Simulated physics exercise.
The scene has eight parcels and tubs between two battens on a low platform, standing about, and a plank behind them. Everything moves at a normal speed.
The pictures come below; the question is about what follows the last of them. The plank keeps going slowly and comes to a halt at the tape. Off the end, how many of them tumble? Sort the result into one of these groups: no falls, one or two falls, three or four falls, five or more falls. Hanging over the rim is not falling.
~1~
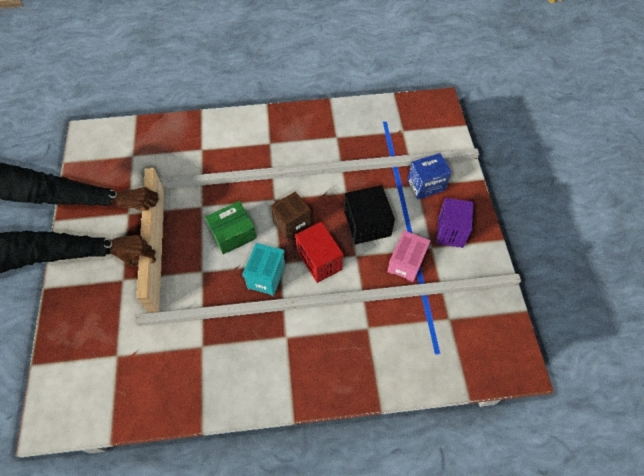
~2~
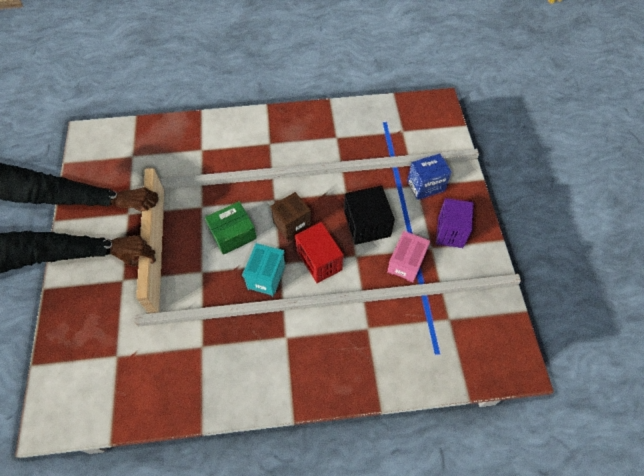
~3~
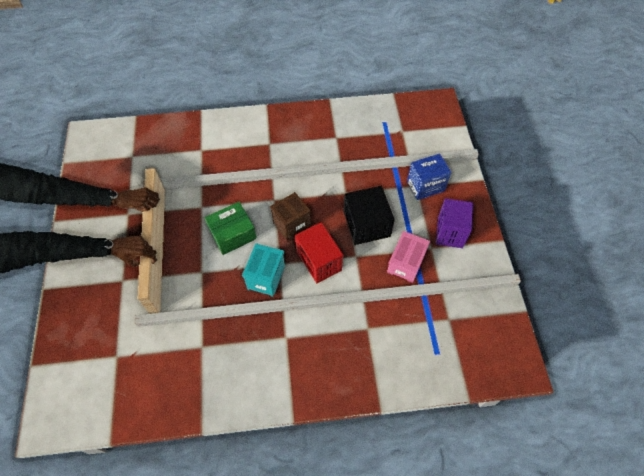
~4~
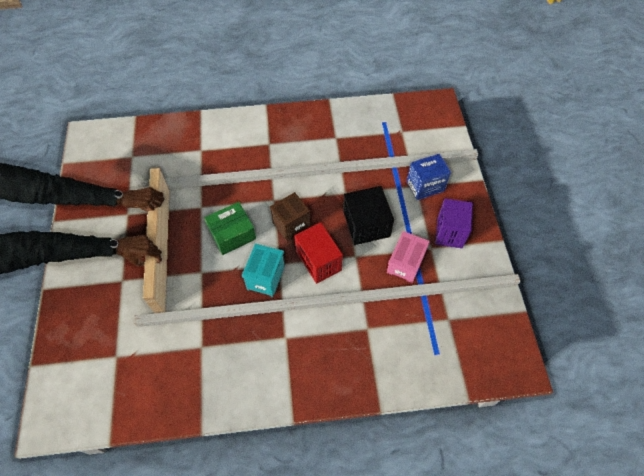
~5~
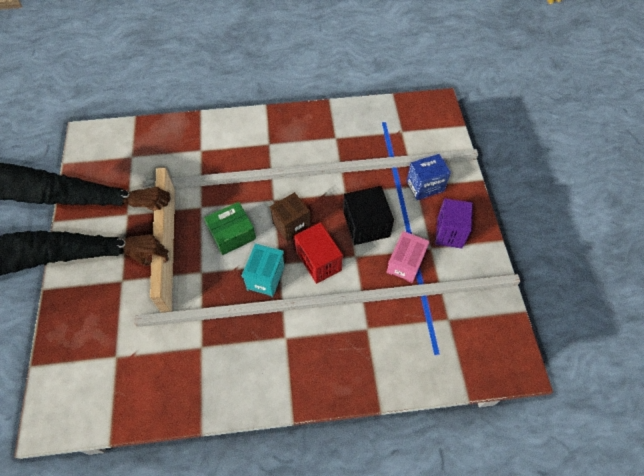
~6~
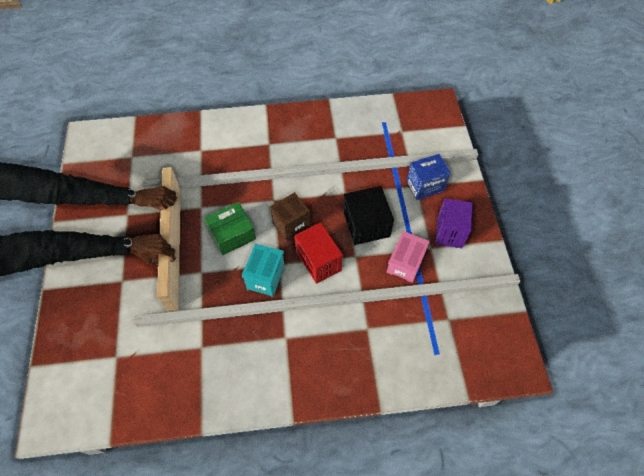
One or two falls.
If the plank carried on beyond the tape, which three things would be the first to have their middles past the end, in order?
Purple crate, then black crate, then pink tote.
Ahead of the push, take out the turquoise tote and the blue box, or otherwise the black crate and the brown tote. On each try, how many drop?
Tally of falls: 1 for the first try, 0 for the second.
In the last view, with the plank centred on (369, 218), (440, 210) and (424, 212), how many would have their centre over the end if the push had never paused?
The counts would come out as 0, 3 and 2.
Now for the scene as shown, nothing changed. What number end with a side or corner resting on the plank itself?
I count 2 of them.
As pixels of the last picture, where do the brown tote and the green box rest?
Middles: Around (461, 208) and around (427, 215).
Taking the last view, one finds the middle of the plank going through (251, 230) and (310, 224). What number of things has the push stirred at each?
The first count is 3, and then it's 5.
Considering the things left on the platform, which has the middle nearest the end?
It's the black crate that is foremost.
Soon after, none off yet; purple crate at rest near (454, 224); blue box at rest near (428, 177); pink tote at rest near (408, 257).
Then, none off yet; purple crate at rest near (454, 224); blue box at rest near (428, 177); pink tote moved a little near (414, 255).
At rest, the number that fall off is one or two; fallen, purple crate.
